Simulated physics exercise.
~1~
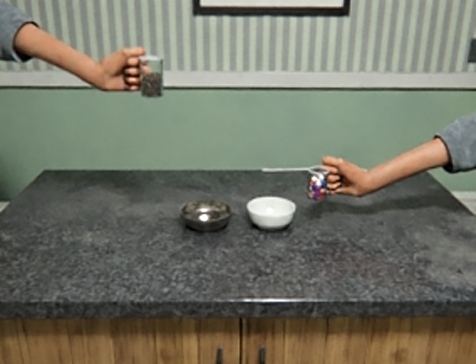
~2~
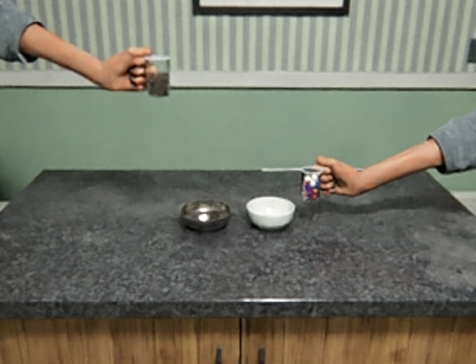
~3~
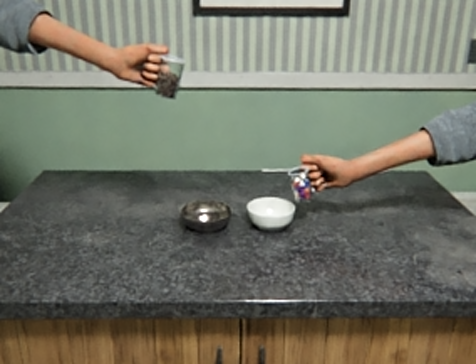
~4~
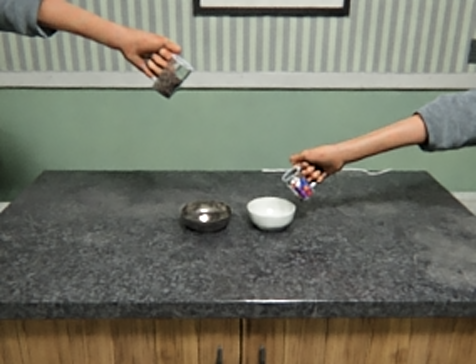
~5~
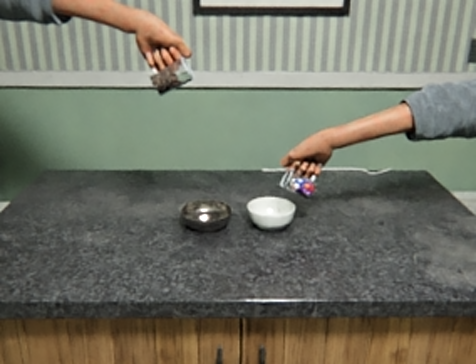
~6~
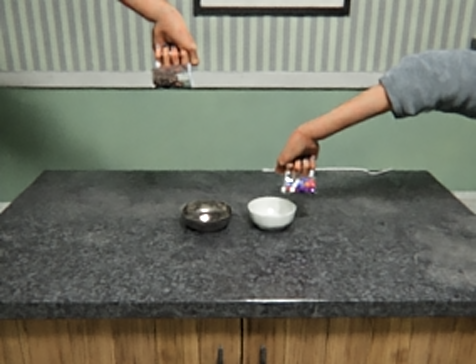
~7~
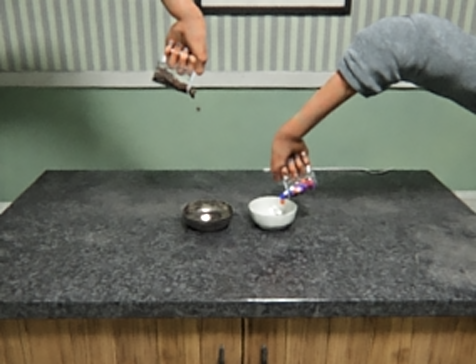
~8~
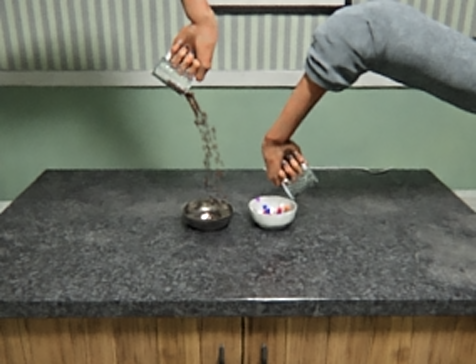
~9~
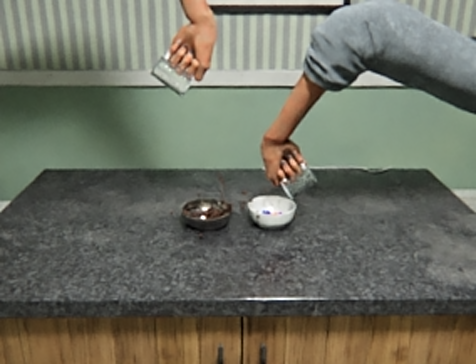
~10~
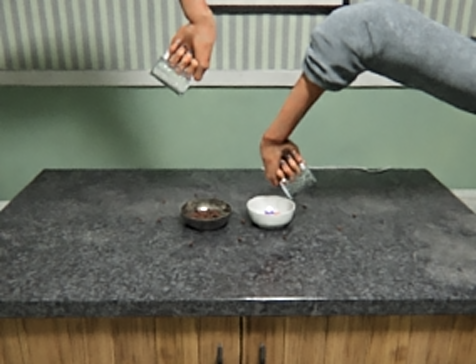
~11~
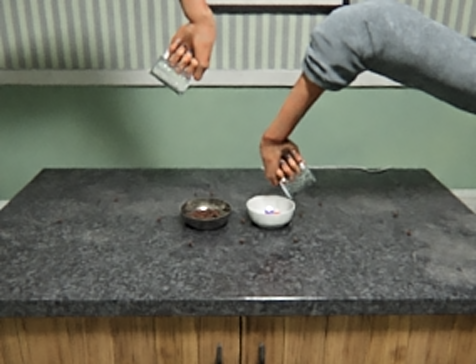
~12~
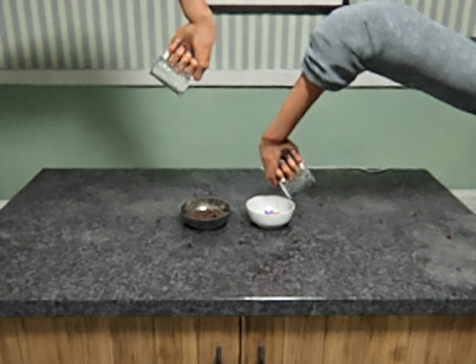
Two hands moved clear cups inward over a dark bowl and a white bowl, then tipped them, sending brown bits and colorful pieces down. Most of the brown bits landed in the dark bowl but some scattered outside, while the colorful pieces all stayed in the white one.
